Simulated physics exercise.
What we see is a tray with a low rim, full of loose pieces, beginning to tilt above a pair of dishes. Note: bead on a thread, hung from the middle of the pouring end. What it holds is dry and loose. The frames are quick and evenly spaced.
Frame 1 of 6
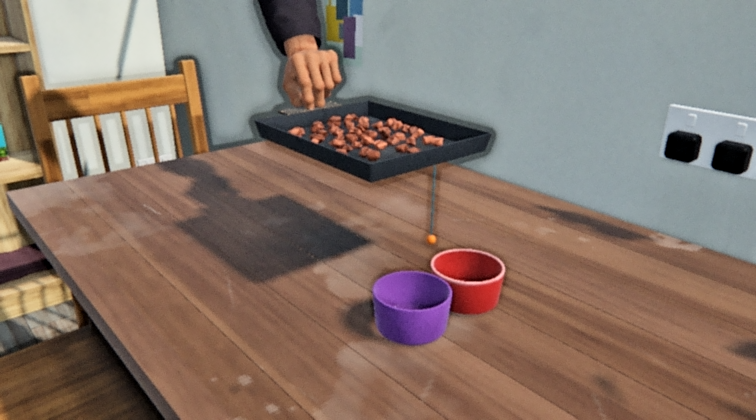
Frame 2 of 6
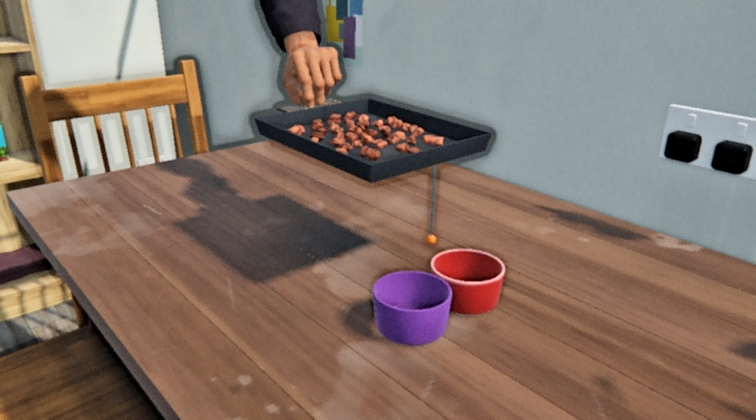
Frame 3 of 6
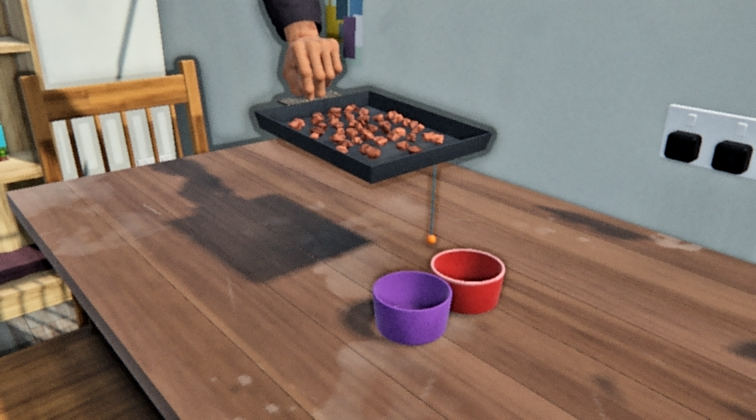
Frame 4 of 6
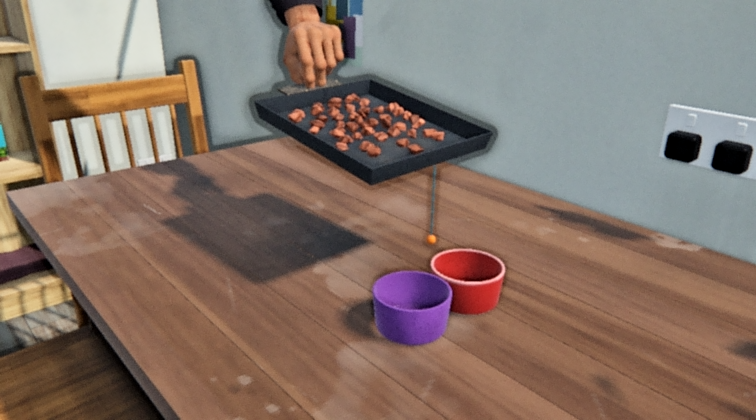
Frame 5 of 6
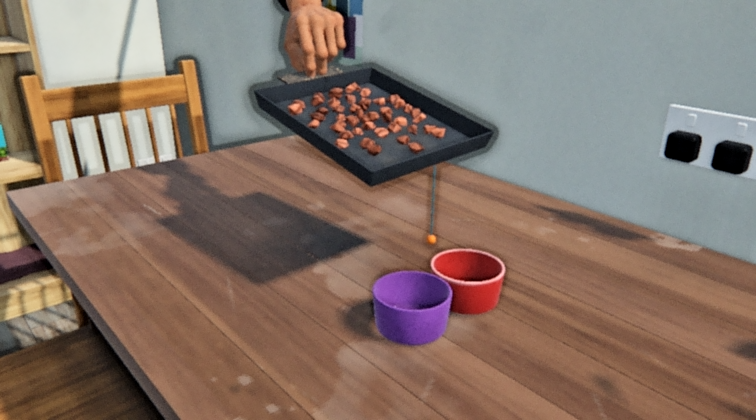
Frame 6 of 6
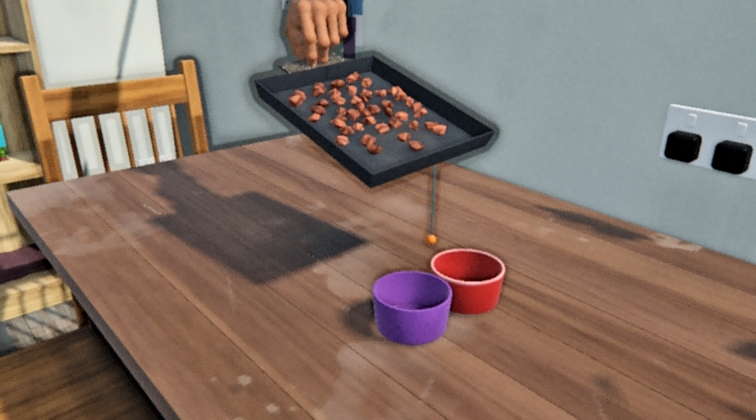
A hand held a dark tray of loose reddish chunks above a purple dish and a red one on a wooden table, then gradually raised its far side, tilting the tray toward the viewer.
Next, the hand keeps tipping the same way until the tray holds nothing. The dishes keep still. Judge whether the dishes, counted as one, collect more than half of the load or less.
Dishes get most.
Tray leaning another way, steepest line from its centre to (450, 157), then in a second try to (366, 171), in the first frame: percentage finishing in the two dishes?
I'd say roughly 30 percent with the first slope, 10 percent with the other.
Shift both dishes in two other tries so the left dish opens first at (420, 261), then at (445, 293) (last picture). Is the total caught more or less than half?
First try: A minority; second try: A minority.
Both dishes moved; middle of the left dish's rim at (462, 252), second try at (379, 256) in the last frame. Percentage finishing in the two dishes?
The first position comes out at 0 per cent, the other at 0 per cent.
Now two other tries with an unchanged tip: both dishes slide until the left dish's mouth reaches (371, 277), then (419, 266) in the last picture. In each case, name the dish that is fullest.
Well, first the one further left, then the one further left.
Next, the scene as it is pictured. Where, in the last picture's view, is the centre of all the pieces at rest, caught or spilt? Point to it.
Near pixel (414, 316).
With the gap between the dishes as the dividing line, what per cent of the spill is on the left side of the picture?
70 per cent, roughly.
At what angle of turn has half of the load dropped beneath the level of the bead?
I'd say close to 105 degrees.
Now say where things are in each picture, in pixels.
The first frame shows corners of the pouring end near (371, 162) and (486, 133), level; middle of the load near (370, 135), bits of crushed brick; left dish near (439, 321); right dish near (494, 293); bead on its thread near (431, 240).
The second frame shows corners of the pouring end near (371, 163) and (486, 133), level; middle of the load near (370, 133).
The third frame shows corners of the pouring end near (372, 164) and (487, 132), tipped barely, lowest at the left corner; middle of the load near (371, 129).
The fourth frame shows corners of the pouring end near (372, 166) and (488, 131), tipped a little, lowest at the left corner; middle of the load near (371, 123).
The fifth frame shows corners of the pouring end near (373, 168) and (489, 131), tipped a little, lowest at the left corner; middle of the load near (372, 116).
The sixth frame shows corners of the pouring end near (373, 171) and (490, 130), tipped clearly, lowest at the left corner; middle of the load near (373, 110); left dish near (439, 321); right dish near (494, 293).
Shortly afterwards, tray tipped steeply; the whole lot on the tray.
Next, tray tipped right over; near half on the tray; near a quarter in the left dish; a little in the right dish; a little outside both; a little in the air.
Some moments later, tray tipped past a quarter turn; near half in the left dish; near a quarter in the right dish; near a quarter outside both.
In the end, tray tipped past a quarter turn; near half in the left dish; near a quarter in the right dish; near a quarter outside both.
